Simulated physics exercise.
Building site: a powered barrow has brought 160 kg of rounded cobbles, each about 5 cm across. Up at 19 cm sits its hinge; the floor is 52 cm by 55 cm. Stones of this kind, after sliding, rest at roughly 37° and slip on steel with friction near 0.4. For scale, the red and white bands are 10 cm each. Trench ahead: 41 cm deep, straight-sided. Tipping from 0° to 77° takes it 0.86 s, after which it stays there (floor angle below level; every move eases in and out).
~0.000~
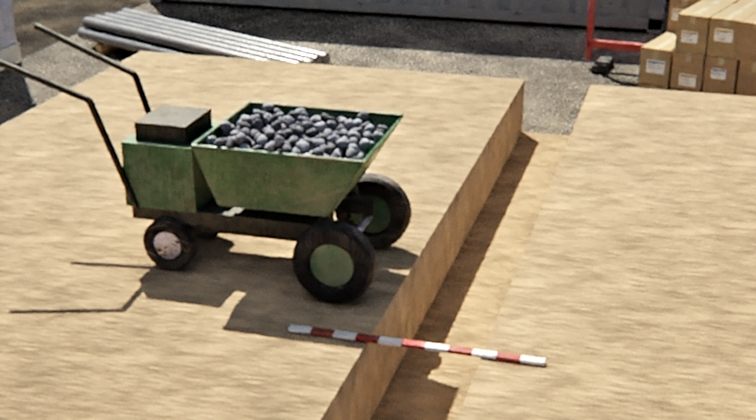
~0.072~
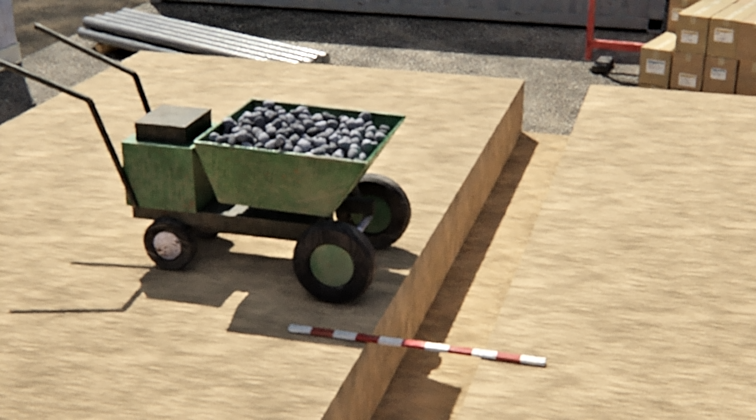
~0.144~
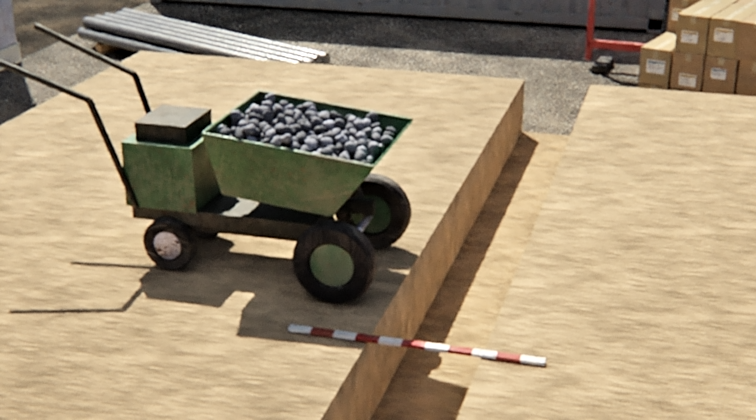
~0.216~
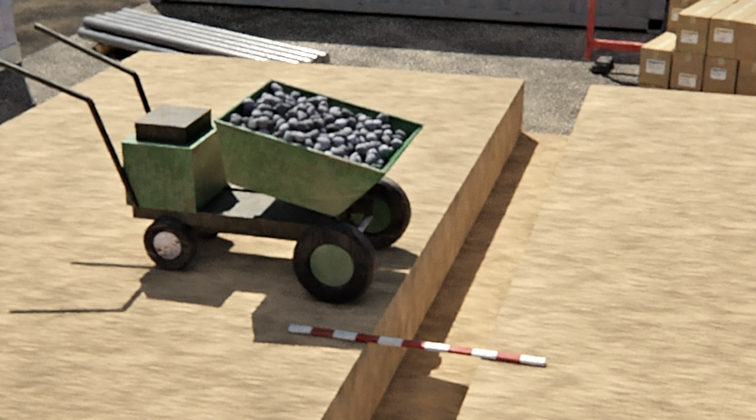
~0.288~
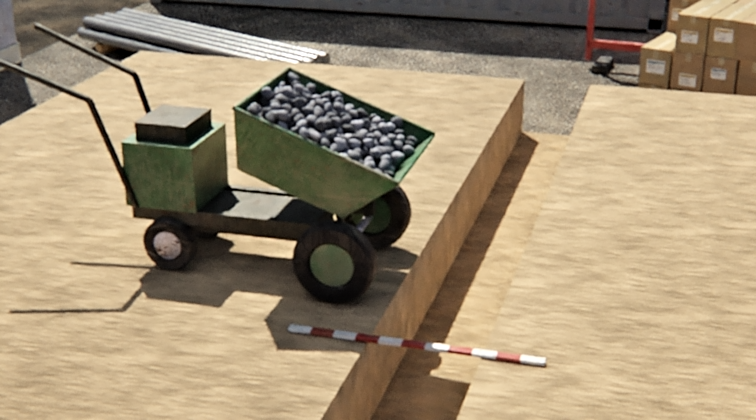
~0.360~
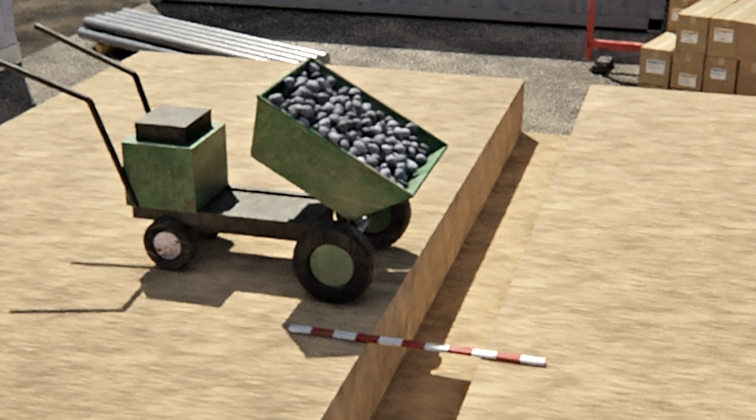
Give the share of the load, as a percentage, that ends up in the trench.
59 %.
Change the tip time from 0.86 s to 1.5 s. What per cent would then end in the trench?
In that case some 70 per cent.
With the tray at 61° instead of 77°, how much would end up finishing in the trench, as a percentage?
Expect roughly 40 per cent.
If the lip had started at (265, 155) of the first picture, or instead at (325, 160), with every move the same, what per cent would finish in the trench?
About 85 per cent first, then about 95 per cent.
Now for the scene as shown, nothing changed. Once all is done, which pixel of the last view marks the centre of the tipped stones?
Around (497, 342).
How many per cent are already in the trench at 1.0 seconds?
By then, around 25 percent.
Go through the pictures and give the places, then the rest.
In the first frame, the tray is at 0°, its lip at (362, 163); the top of the load is at (299, 121).
The second frame shows lip at (365, 164), floor tilted 2°, highest stones at (283, 119); the stones move at 0.3 m/s on average.
The third frame shows lip at (373, 167), floor tilted 6°, highest stones at (276, 110); the stones move at 0.6 m/s on average.
In the fourth frame, the tray is at 12°, its lip at (385, 174); the top of the load is at (277, 103); the stones move at 0.9 m/s on average.
The fifth frame shows lip at (399, 184), floor tilted 20°, highest stones at (287, 91); the stones move at 1.0 m/s on average.
In the sixth frame, the tray is at 29°, its lip at (413, 197); the top of the load is at (308, 81); the stones move at 1.1 m/s on average.
After 0.6 s the floor is at 64°; 100 % in the tray; the foremost stones are at (455, 223).
After 1.0 s the floor is at 77°; 52 % in the tray, 23 % in the trench, 25 % past the trench; the foremost stones are at (578, 297).
After 1.3 s the floor is at 77°; 17 % in the tray, 42 % in the trench, 41 % past the trench; the foremost stones are at (734, 324).
After 3.3 s the floor is at 77°; 0 % in the tray, 59 % in the trench, 41 % past the trench; the foremost stones are past the picture's edge.
